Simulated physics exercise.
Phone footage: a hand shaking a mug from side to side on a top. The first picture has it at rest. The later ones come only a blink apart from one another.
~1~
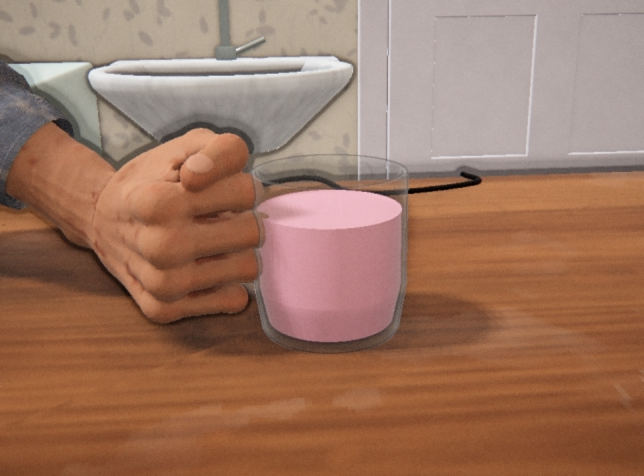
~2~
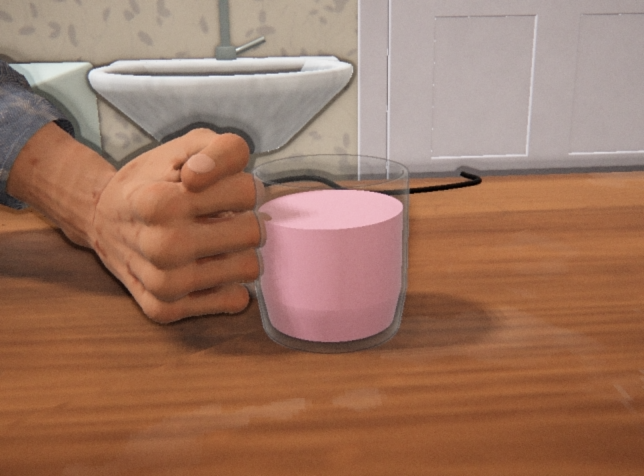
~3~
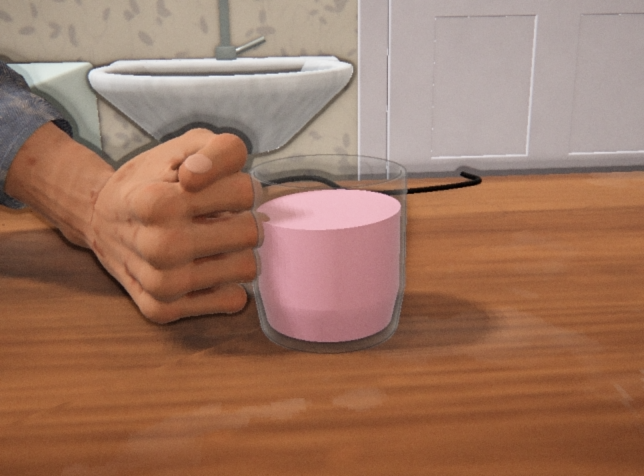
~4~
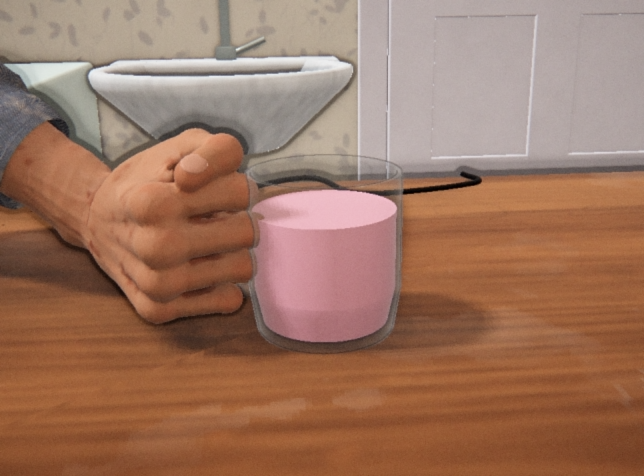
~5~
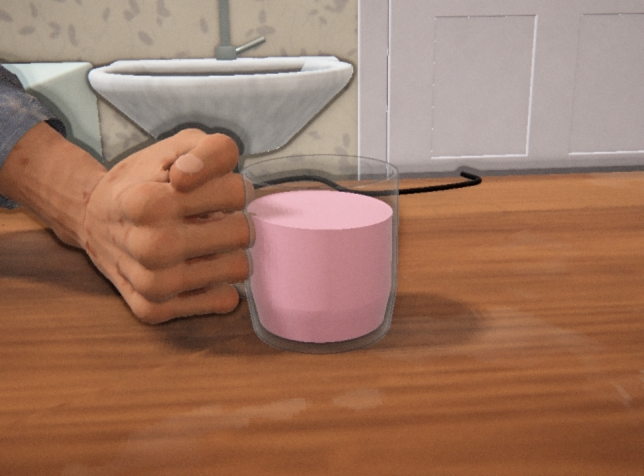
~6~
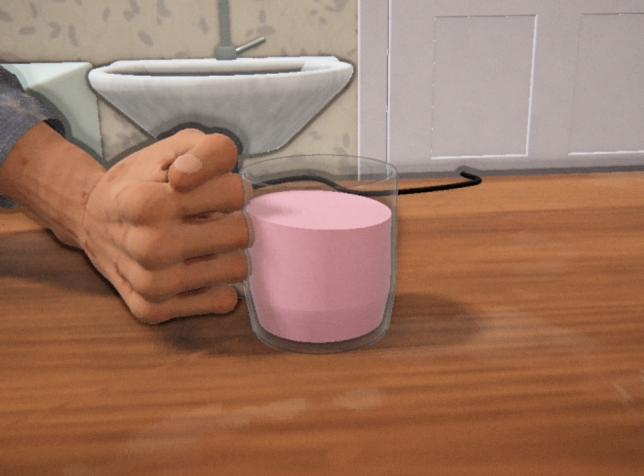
On a wooden tabletop, a hand holding a clear mug of pink liquid, shifting it slightly to the left.
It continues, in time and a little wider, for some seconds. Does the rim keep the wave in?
Yes, it stays in.
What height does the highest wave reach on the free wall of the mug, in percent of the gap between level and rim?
About 20 %.
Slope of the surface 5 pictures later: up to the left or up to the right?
Higher on the right edge.
Next, the highest wave so far stays far below the rim.
Finally, the highest wave so far stays far below the rim; nothing has left it.
